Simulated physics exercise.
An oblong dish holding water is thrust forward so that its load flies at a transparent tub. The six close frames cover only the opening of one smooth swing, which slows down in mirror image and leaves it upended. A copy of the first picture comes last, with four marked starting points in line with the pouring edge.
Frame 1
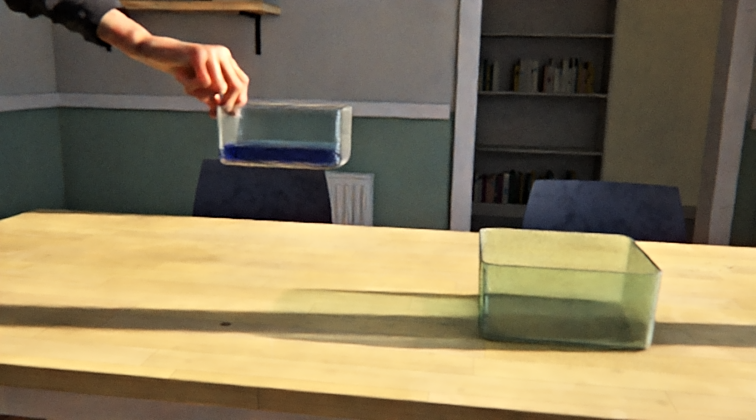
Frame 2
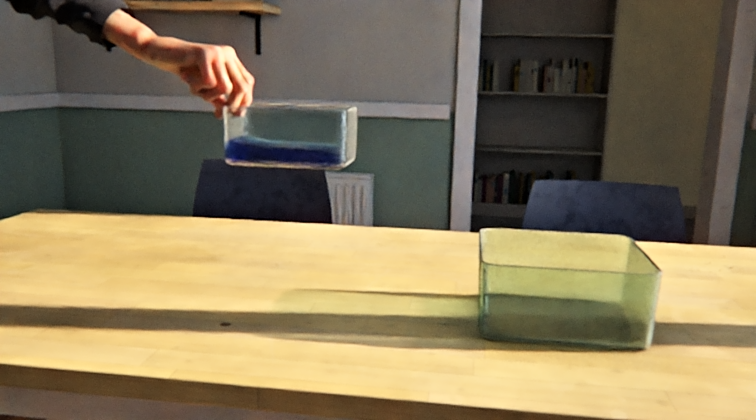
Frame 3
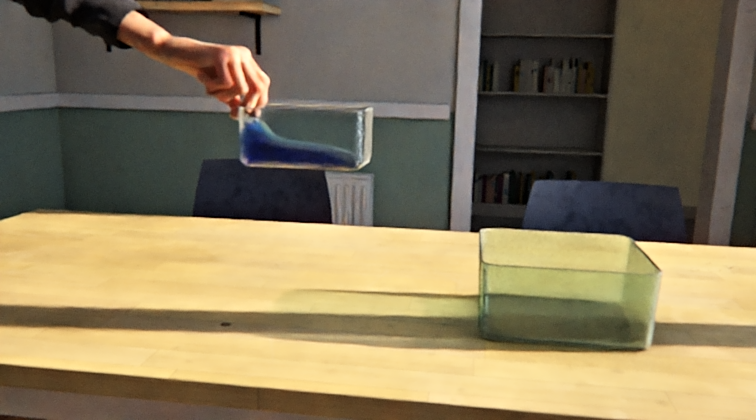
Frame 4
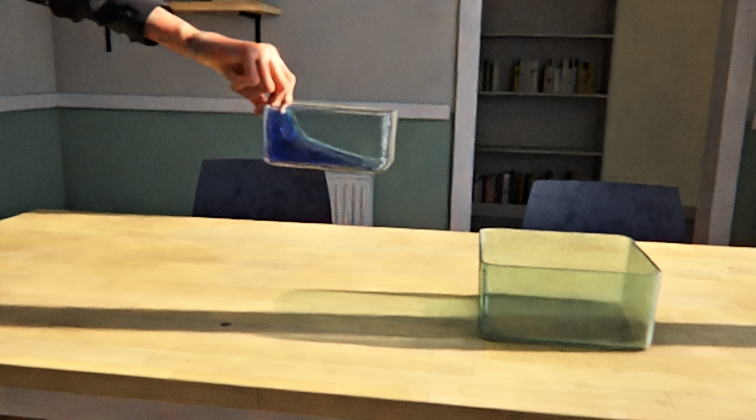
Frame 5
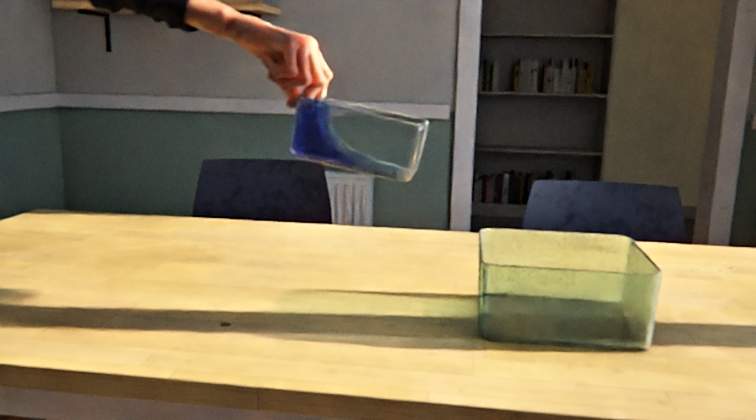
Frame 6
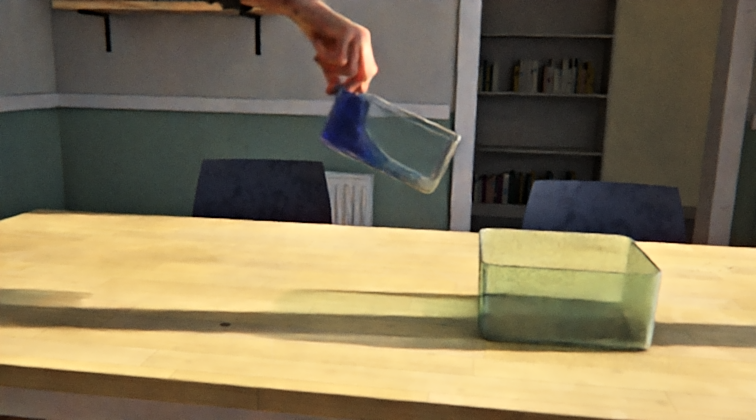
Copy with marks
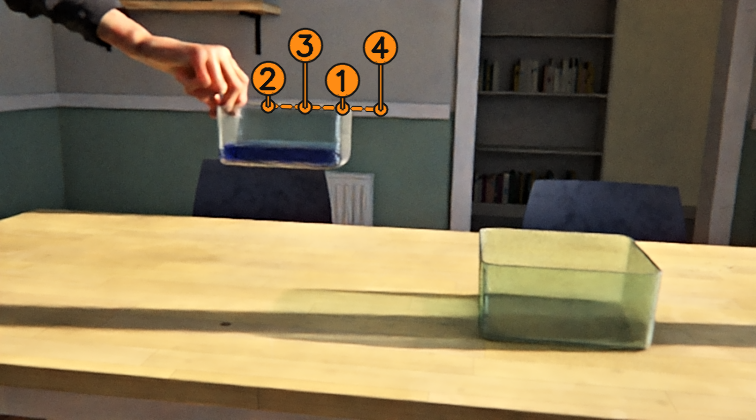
A hand swept a clear oblong dish of blue water rightward above a wooden table, the water surging up its left side, then tilted it down toward a transparent greenish tub standing still.
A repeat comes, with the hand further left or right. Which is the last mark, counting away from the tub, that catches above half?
The answer is place 3.
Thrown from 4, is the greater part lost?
No, that is safe.
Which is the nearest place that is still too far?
That would be 2.
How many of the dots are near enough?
Three.
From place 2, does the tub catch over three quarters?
No, less.
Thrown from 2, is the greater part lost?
Yes.
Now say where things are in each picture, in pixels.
Upright, lip at (345, 108); tub from (478, 336) to (650, 349); nothing has left yet.
Upright, lip at (350, 108); nothing has left yet.
Upright, lip at (366, 109); nothing has left yet.
Tipped about 2°, lip at (392, 112); nothing has left yet.
Tipped about 10°, lip at (425, 122); water is over the rim, down to (316, 98).
Tipped about 23°, lip at (458, 138); water is over the rim, down to (340, 93).
On the marked copy, 1 at (342, 108); 2 at (268, 106); 3 at (305, 107); 4 at (380, 109).
With 1, about 88 % lands in the tub, 5 % falls short and 8 % goes beside or beyond.
With 2, about 32 % lands in the tub, 61 % falls short and 7 % goes beside or beyond.
With 3, about 64 % lands in the tub, 27 % falls short and 9 % goes beside or beyond.
With 4, about 90 % lands in the tub, 5 % falls short and 5 % goes beside or beyond.
